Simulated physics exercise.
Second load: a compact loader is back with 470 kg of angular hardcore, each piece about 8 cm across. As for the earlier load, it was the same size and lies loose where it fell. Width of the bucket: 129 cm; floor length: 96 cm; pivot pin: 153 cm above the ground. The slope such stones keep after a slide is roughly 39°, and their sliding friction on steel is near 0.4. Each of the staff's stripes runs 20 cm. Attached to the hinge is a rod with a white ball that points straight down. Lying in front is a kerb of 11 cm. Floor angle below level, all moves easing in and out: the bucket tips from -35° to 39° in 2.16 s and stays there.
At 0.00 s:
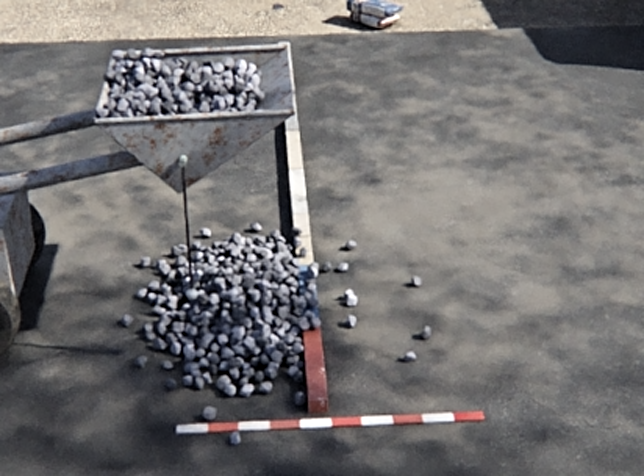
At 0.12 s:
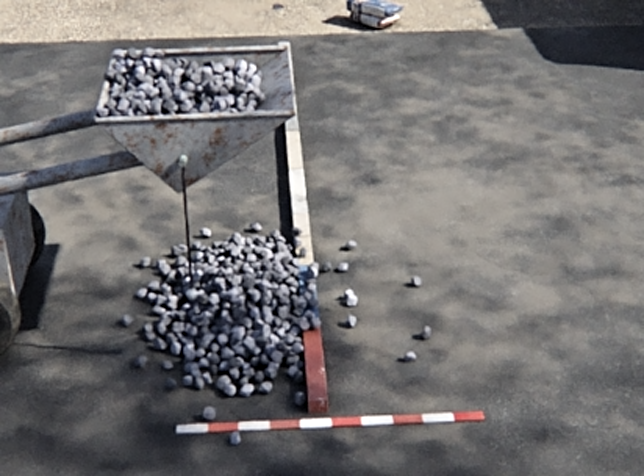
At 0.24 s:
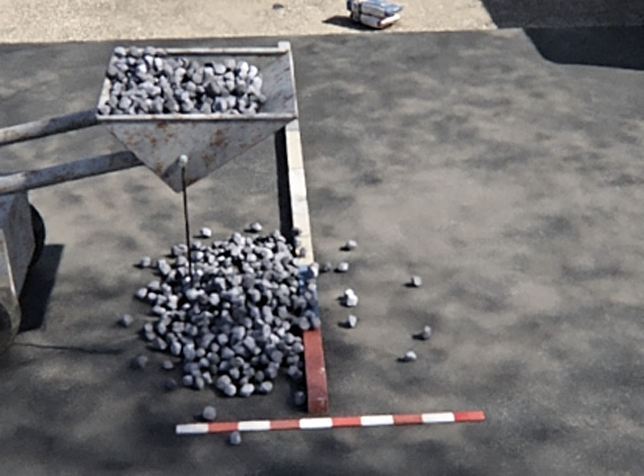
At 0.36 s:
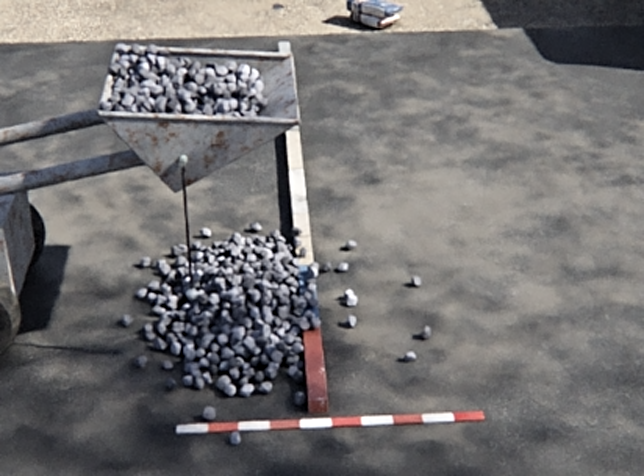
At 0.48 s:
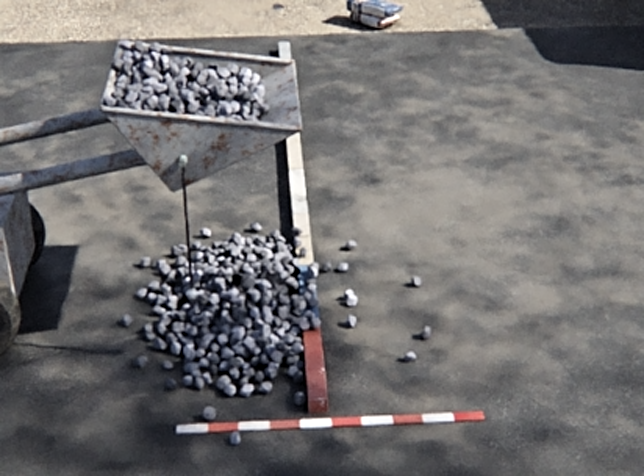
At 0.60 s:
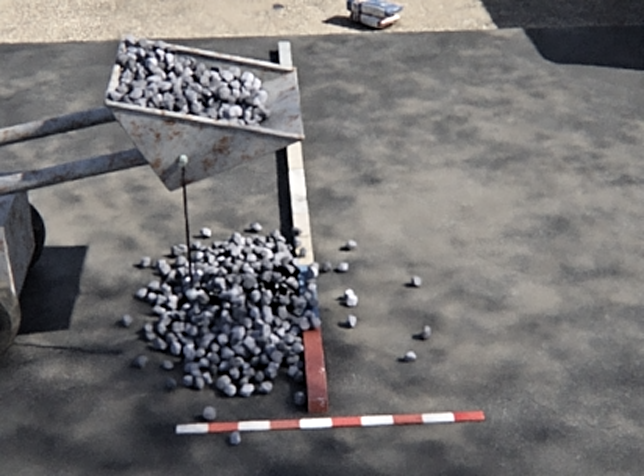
Metal loader bucket of grey stones slowly tilting down a little to the right above a still heap beside a kerb.
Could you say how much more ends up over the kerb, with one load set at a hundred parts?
I'd put it at 85 parts in every hundred.
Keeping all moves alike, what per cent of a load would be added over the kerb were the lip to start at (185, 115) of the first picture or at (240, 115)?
Case one about 5 %, case two about 40 %.
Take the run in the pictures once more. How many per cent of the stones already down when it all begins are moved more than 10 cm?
About 0 %.
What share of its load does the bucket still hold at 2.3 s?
35 % still inside.
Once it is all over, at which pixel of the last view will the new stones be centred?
Middle: Approx. (351, 291) px.
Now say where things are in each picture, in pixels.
In the first frame, the bucket is at -35°, its lip at (295, 112); the top of the load is at (151, 64). The earlier load is highest near (244, 282), 30 cm above ground level, 99 % on this side of the kerb, 2 % over the kerb.
The second frame shows lip at (296, 113), floor tilted -34°, highest stones at (145, 66); the stones move at 0.1 m/s on average.
The third frame shows lip at (297, 117), floor tilted -32°, highest stones at (146, 63); the stones move at 0.1 m/s on average.
In the fourth frame, the bucket is at -30°, its lip at (299, 122); the top of the load is at (138, 62); the stones move at 0.1 m/s on average.
In the fifth frame, the bucket is at -26°, its lip at (302, 130); the top of the load is at (142, 59); the stones move at 0.2 m/s on average.
The sixth frame shows lip at (304, 138), floor tilted -21°, highest stones at (144, 55); the stones move at 0.2 m/s on average.
After 1.6 s the floor is at 27°; in per cent of one load, 99 in the bucket, 100 on this side of the kerb, 2 over the kerb; the foremost stones are at (374, 298).
After 2.3 s the floor is at 39°; in per cent of one load, 33 in the bucket, 137 on this side of the kerb, 30 over the kerb; the foremost stones are at (397, 306).
After 2.6 s the floor is at 39°; in per cent of one load, 4 in the bucket, 131 on this side of the kerb, 65 over the kerb; the foremost stones are at (437, 291).
After 5.4 s the floor is at 39°; in per cent of one load, 0 in the bucket, 113 on this side of the kerb, 87 over the kerb; the foremost stones are at (505, 322). Net gain over the kerb, 85.
